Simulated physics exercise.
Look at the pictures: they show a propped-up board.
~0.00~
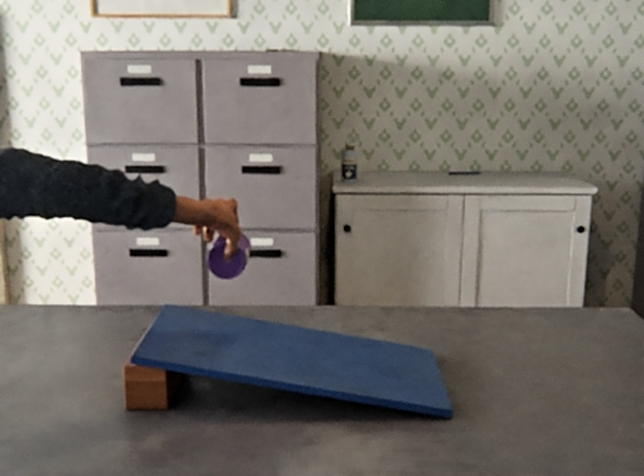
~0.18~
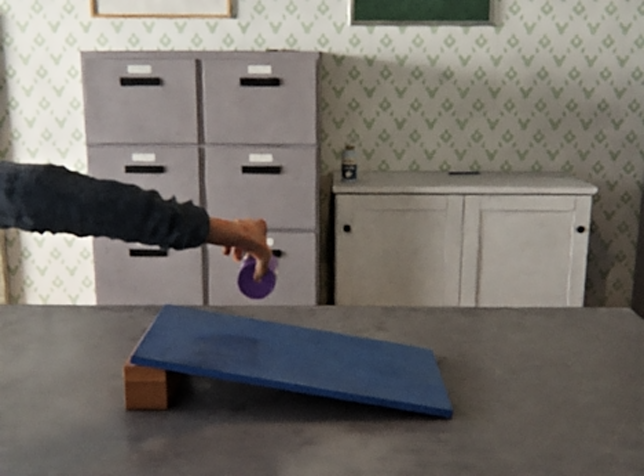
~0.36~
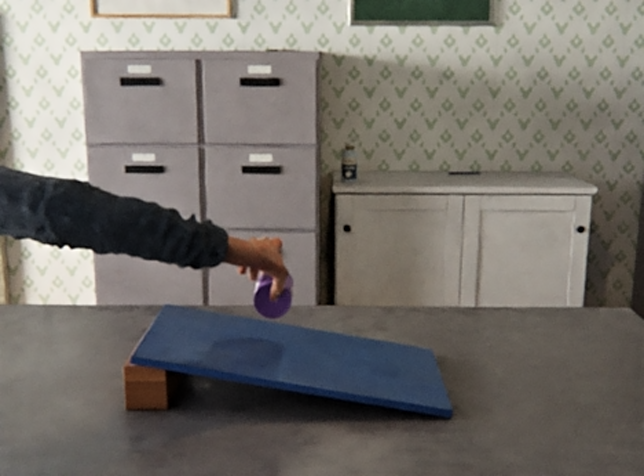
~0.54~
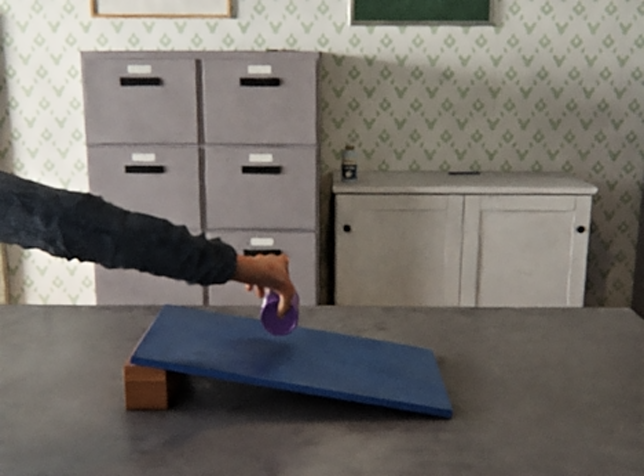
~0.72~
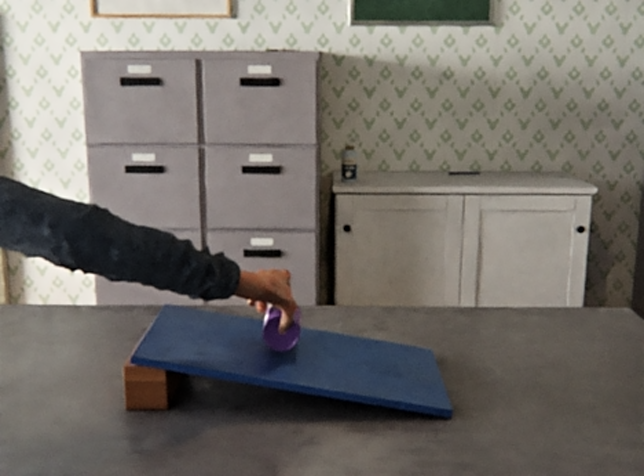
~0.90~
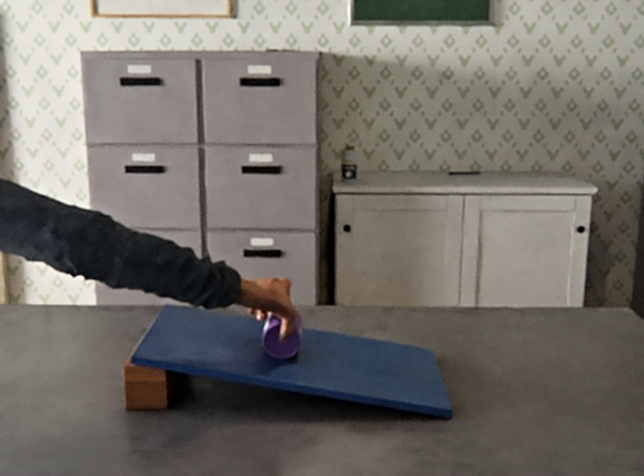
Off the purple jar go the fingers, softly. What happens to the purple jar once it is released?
Loses its hold.
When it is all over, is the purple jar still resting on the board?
Once it settles, it is off the top.
By 1.90 s, purple jar now off the board.
By 2.60 s, things are still on the move.
When it is over (3.1 s), off the board, purple jar. The purple jar runs down the board.
